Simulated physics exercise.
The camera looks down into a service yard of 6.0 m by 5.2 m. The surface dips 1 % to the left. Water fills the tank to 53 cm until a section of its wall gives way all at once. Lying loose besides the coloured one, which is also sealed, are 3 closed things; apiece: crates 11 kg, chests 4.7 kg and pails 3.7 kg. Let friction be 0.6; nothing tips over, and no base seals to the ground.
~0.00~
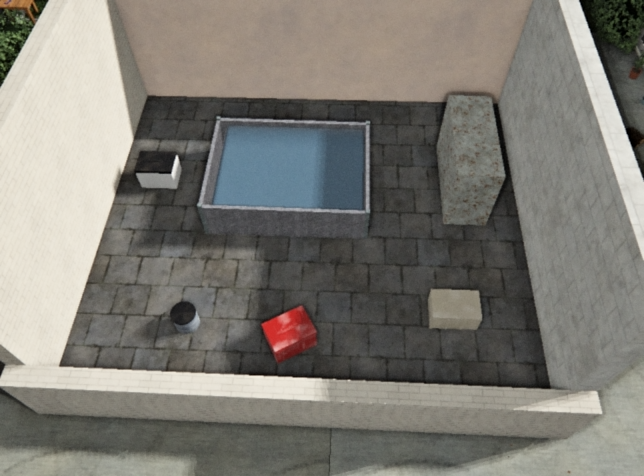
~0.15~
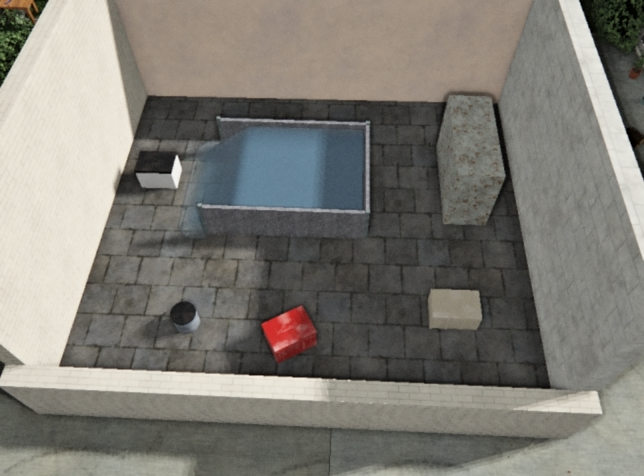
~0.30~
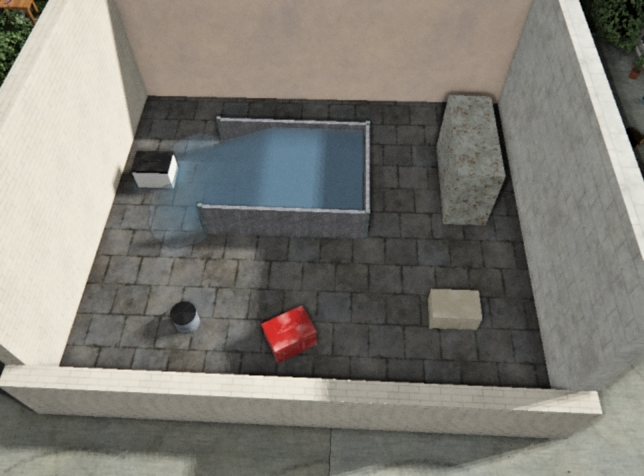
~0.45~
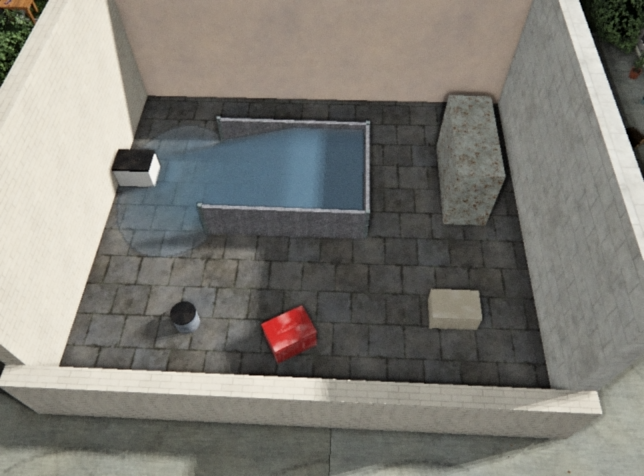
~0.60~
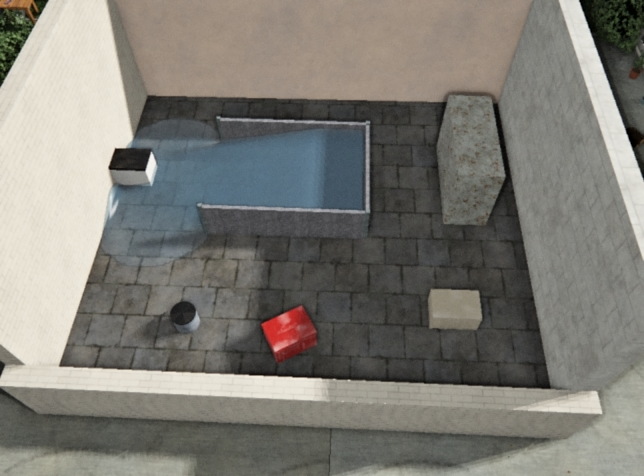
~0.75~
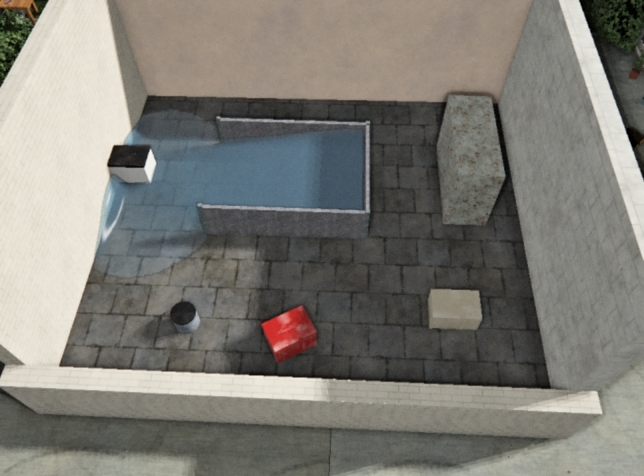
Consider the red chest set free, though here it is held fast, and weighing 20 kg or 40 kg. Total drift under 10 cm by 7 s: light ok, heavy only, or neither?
Heavy only.
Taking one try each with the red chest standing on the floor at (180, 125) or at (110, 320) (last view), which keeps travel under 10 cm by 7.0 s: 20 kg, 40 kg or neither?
No option, then no option.
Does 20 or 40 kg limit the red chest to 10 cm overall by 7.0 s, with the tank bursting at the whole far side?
Result: Lighter option succeeds.
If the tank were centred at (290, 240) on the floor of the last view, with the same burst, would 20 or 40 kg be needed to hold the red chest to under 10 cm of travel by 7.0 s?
Lab note - in that case: Heavier mass required.
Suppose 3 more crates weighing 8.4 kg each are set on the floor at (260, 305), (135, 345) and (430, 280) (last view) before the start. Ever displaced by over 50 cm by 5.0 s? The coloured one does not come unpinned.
Results, in sequence: Exceeded / exceeded / not exceeded.
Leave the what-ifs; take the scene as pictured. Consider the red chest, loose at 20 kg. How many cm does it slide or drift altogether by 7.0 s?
Some 40 centimetres of travel in total.
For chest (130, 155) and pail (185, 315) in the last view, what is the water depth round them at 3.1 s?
Some 22 cm at the first, some 4 cm at the second.
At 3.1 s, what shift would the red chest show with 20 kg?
Shift: About 0 cm.
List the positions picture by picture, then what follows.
The first picture shows the red chest at (289, 328), on the bottom; 3.5 m2 under water; 0 of 4 have shifted.
The second picture shows the red chest at (289, 328), on the bottom; 4.3 m2 under water; 0 of 4 have shifted.
The third picture shows the red chest at (289, 328), on the bottom; water covers 5.2 m2; 1 of 4 have shifted.
The fourth picture shows the red chest at (289, 328), on the bottom; water covers 6.5 m2; 1 of 4 have shifted.
The fifth picture shows the red chest at (289, 328) rests on the ground; 7.4 m2 under water; 1 of 4 have shifted.
The sixth picture shows the red chest at (289, 328) rests on the ground; 7.9 m2 under water; 1 of 4 have shifted.
After 1.4 s the red chest would be 0 cm from its start with 20 kg and 0 cm from its start with 40 kg; 0 cm of water round it then.
After 3.1 s the red chest would be 0 cm from its start with 20 kg and 0 cm from its start with 40 kg; 2 cm of water round it then.
After 4.9 s the red chest would be 38 cm from its start with 20 kg and 0 cm from its start with 40 kg; 7 cm of water round it then.
After 7.0 s the red chest would be 38 cm from its start with 20 kg and 0 cm from its start with 40 kg; 5 cm of water round it then.
